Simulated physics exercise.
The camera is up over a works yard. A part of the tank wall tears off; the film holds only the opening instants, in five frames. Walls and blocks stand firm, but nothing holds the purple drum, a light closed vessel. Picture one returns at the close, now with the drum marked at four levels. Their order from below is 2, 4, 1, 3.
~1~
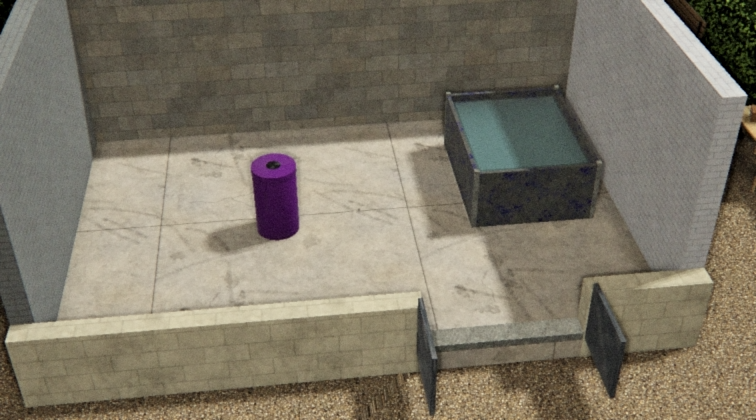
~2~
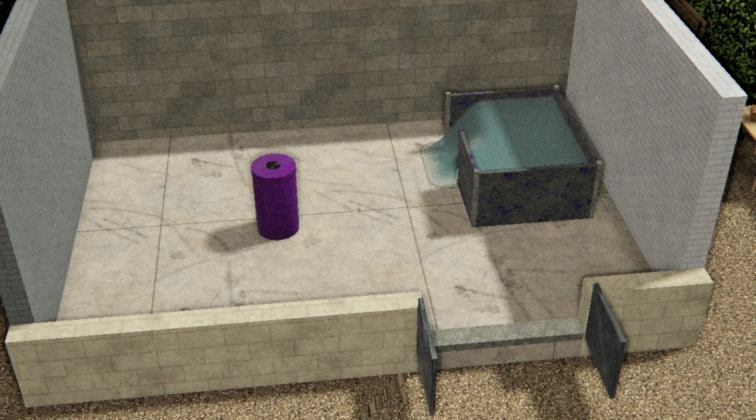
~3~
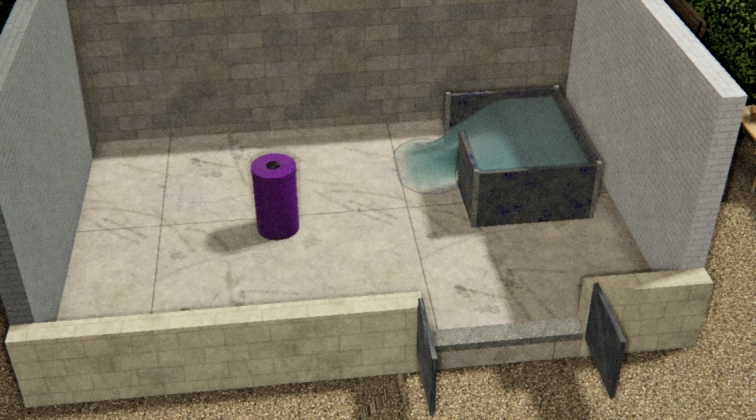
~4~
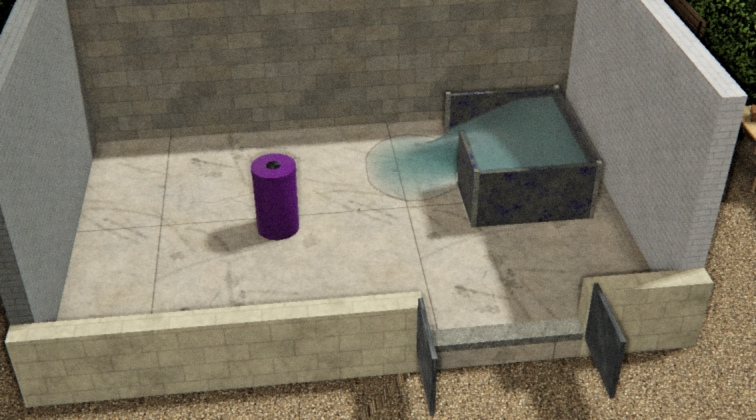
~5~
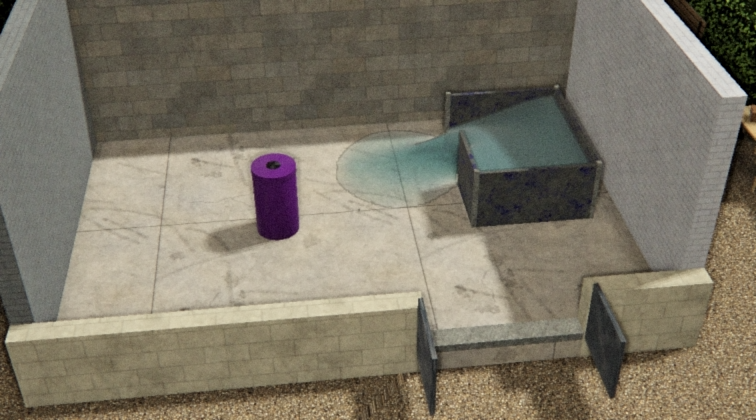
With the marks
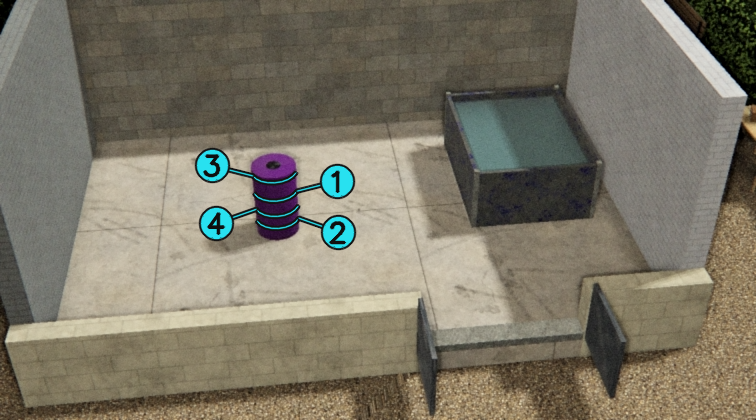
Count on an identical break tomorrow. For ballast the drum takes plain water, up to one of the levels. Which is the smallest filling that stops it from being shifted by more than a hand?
Take 2.
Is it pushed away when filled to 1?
No.
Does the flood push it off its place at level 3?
No, not at all.
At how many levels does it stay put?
All of them.
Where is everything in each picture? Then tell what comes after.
Lid of the purple drum at (273, 166); tank full, its middle at (519, 133); open gate at (502, 288).
Water covers 1 % of the ground, mostly out of sight from here.
Water covers 3 % of the ground and is seen nearest the drum at (414, 185).
Water covers 5 % of the ground and is seen nearest the drum at (383, 184).
Lid of the purple drum at (273, 166); water covers 8 % of the ground and is seen nearest the drum at (364, 195).
On the marked copy, 1 at (276, 201); 2 at (278, 228); 3 at (274, 182); 4 at (277, 216); from the bottom up 2, 4, 1, 3.
If 1 is chosen, it does not move.
If 2 is chosen, it does not move.
If 3 is chosen, it does not move.
If 4 is chosen, it does not move.
